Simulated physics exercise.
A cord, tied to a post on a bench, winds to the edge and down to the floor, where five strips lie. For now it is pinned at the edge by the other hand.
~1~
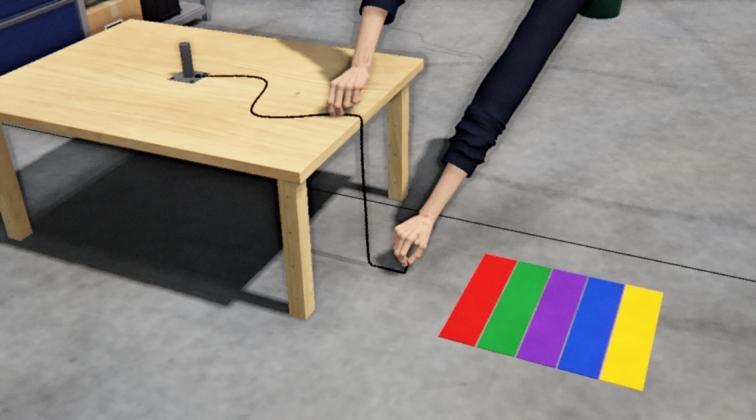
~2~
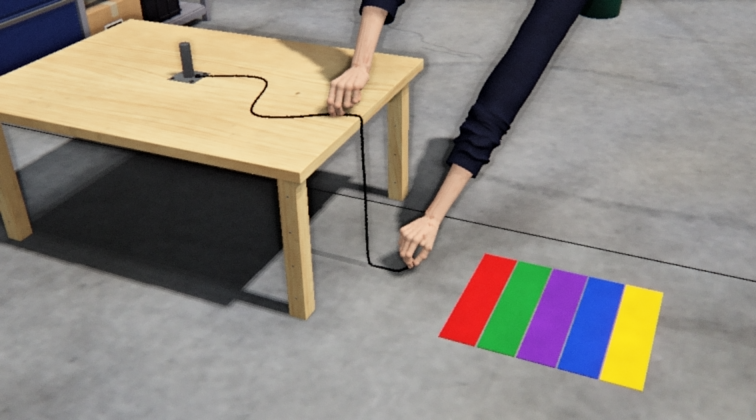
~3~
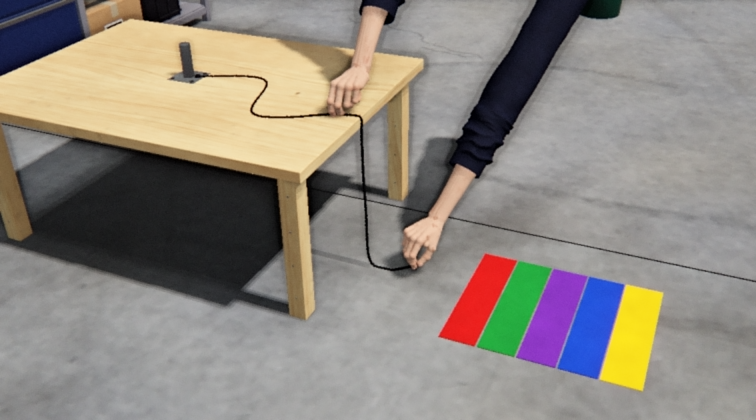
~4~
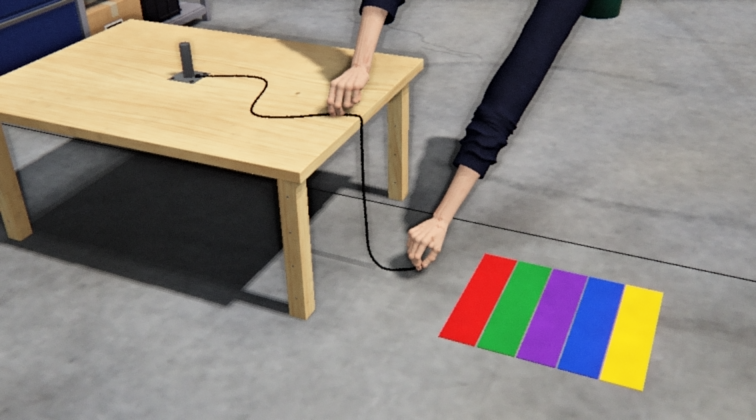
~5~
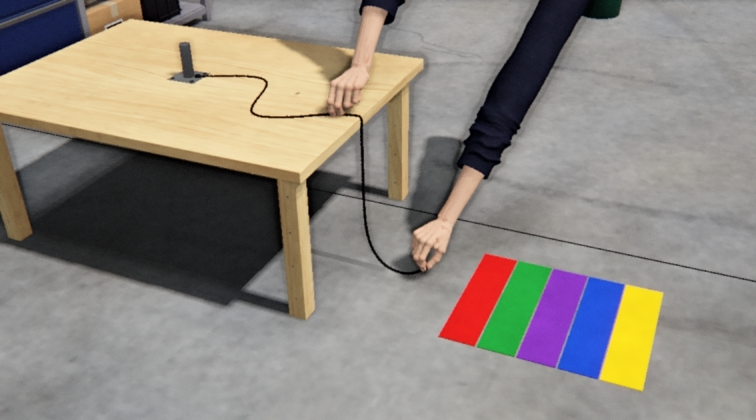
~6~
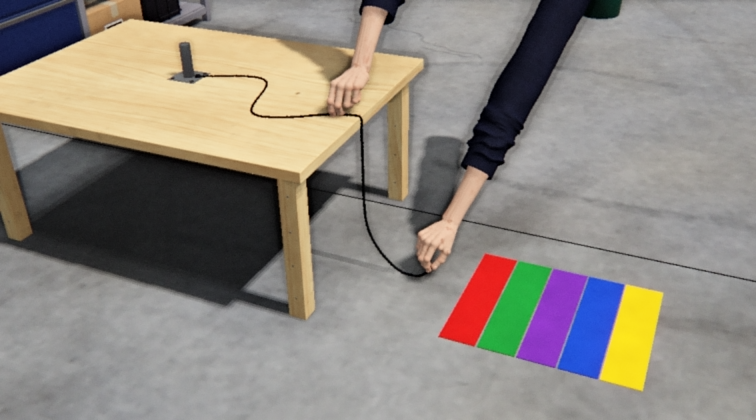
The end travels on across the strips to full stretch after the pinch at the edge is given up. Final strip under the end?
Blue.
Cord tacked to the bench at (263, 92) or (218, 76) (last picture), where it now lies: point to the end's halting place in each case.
First try near (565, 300), second near (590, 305).
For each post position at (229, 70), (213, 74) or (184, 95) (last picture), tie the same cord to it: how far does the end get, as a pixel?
About (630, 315), then (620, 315), then (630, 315).
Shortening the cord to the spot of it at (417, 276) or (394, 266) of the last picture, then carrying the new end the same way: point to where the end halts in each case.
Roughly (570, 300), then roughly (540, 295).
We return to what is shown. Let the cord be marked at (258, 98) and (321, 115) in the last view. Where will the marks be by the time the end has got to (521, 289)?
The first ends at (289, 103) and the second at (367, 144).
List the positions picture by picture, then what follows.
End (407, 263); red (465, 324); green (503, 334); purple (542, 344); blue (583, 355); yellow (626, 366), in the first frame.
End (413, 264); cord through (230, 76) (262, 93) (272, 117) (354, 116) (365, 185) (367, 248), in the second frame.
End (417, 265), in the third frame.
End (421, 266); cord through (230, 76) (262, 93) (272, 117) (354, 116) (363, 185) (369, 248), in the fourth frame.
End (426, 267), in the fifth frame.
End (431, 268); cord through (230, 76) (262, 93) (272, 117) (354, 116) (363, 185) (378, 247), in the sixth frame.
Early on, end near (521, 289); over green.
Midway, end near (569, 301); over purple.
At the end of the slack, end near (597, 307); over blue. Over blue.
